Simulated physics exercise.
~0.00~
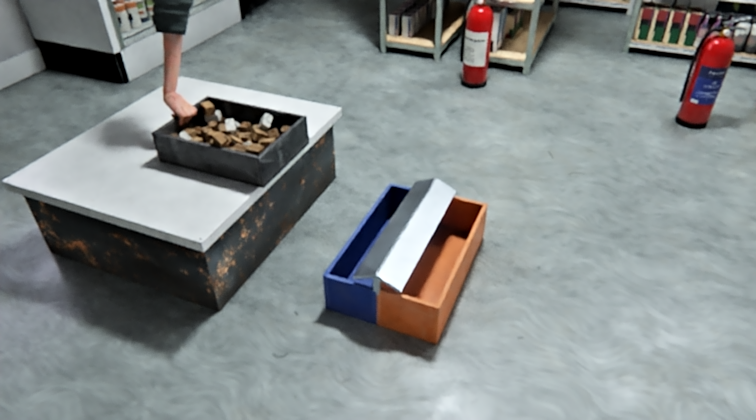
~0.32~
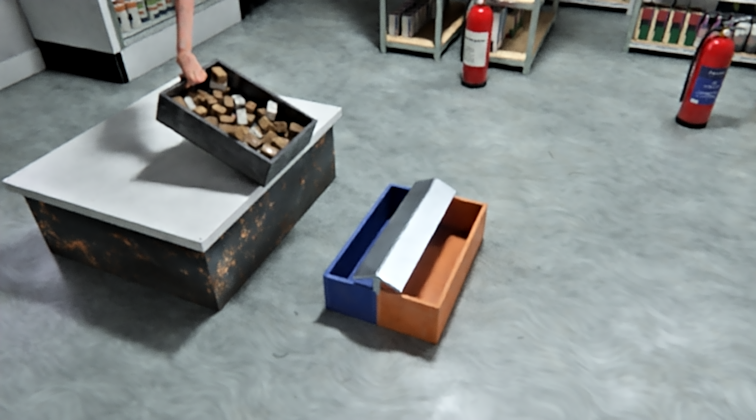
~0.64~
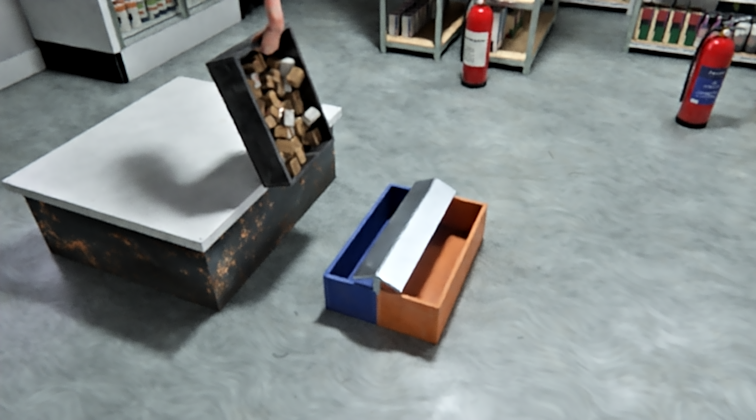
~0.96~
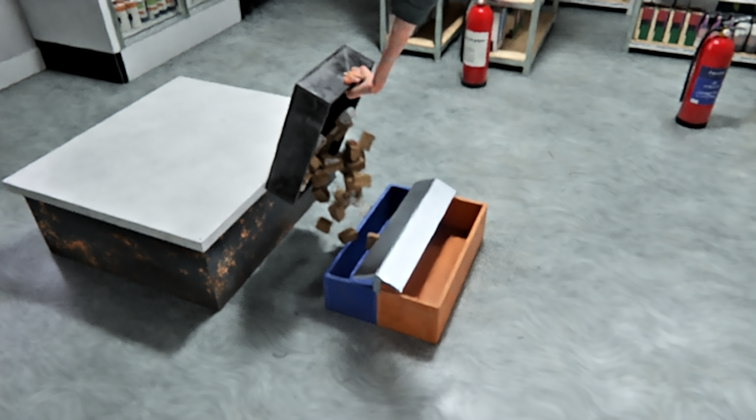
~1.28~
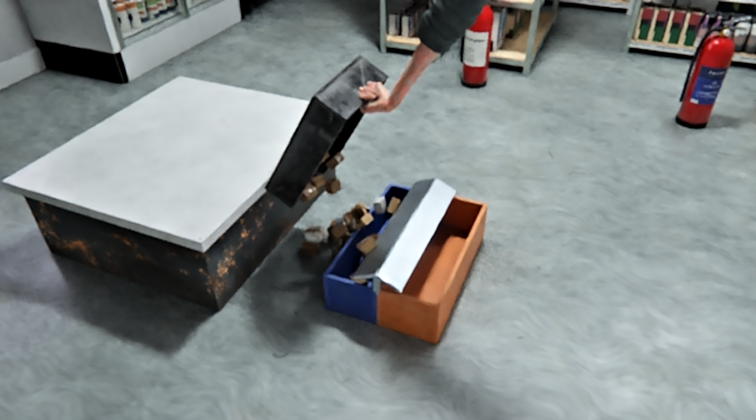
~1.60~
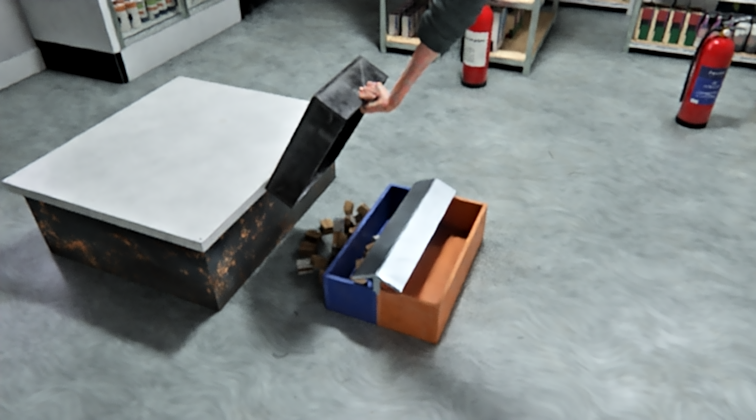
The clip opens with a hand at a black box full of small brown and whitish parcels on a pale-topped bench, with joined blue and orange boxes on the floor to the right. The hand lifts and tilts the black box toward the bench's right edge. It tips past upright, and the parcels tumble out in a cluster. Some drop into the blue box, while others fall short onto the floor beside it. Finally the black box rests steeply overturned, still held, with parcels piled beside the blue box and the orange box empty.
